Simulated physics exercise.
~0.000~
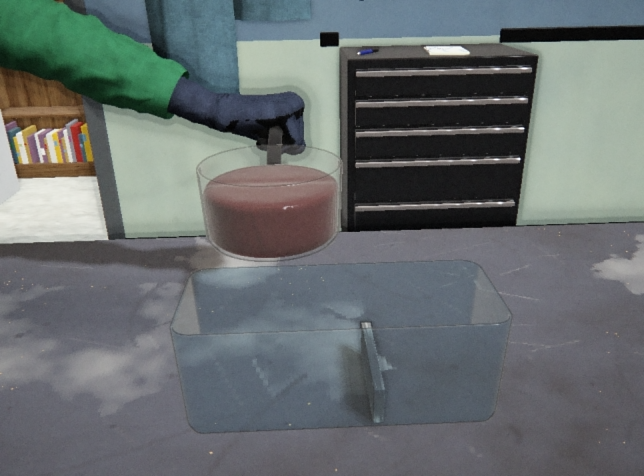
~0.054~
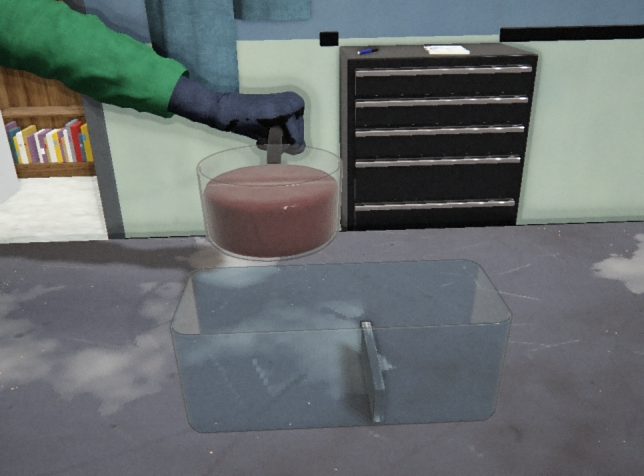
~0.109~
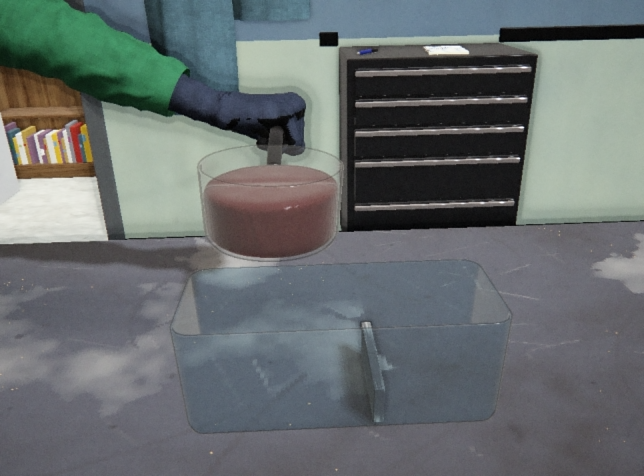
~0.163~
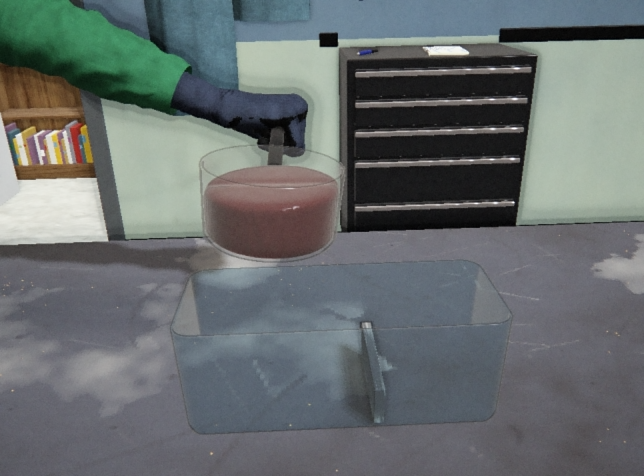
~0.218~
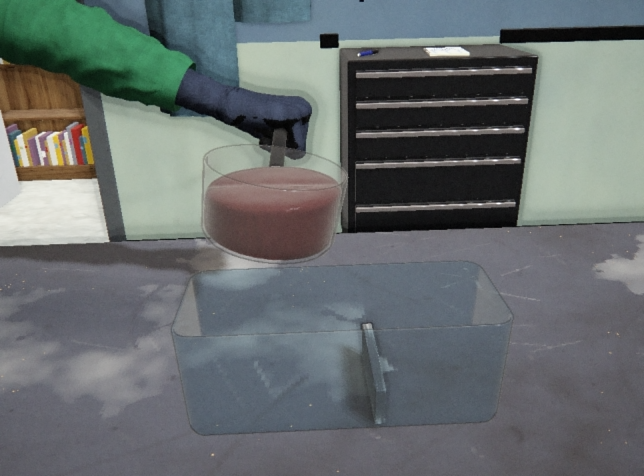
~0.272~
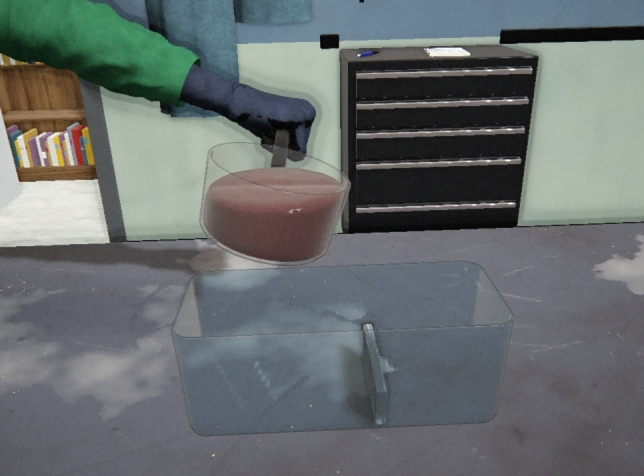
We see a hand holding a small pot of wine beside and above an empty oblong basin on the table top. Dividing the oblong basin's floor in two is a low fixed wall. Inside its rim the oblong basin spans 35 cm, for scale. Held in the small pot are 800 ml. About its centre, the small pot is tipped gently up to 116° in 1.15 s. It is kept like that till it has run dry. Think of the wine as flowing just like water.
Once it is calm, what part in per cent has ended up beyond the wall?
About 68 per cent ends up there.
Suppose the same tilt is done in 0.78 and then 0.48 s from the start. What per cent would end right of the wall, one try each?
About 55 %, then about 40 %.
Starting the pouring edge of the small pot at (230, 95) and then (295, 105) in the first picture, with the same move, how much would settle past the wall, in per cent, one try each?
It comes to 10 per cent, and then 45 per cent.
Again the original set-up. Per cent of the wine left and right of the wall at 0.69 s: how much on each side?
About 1 % left, 18 % right.
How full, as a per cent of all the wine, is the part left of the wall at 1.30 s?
Roughly 32 in a hundred.
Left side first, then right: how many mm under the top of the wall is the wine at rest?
Noted: Left near 38 mm, right near 14 mm.
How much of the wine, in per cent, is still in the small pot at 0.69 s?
Remaining: Near 50 % of the total.
By 0.69 s the tilt is 75° and 51 per cent is still to pour, 1 is left of the wall and 17 right of it.
By 0.99 s the tilt is 110° and 6 per cent is still to pour, 20 is left of the wall and 68 right of it.
By 1.30 s the tilt is 116° and 0 per cent is still to pour, 32 is left of the wall and 68 right of it.
By 1.65 s the tilt is 116° and 0 per cent is still to pour, 32 is left of the wall and 68 right of it.
At rest 32 per cent lies left of the wall, 68 right of it and 0 outside.
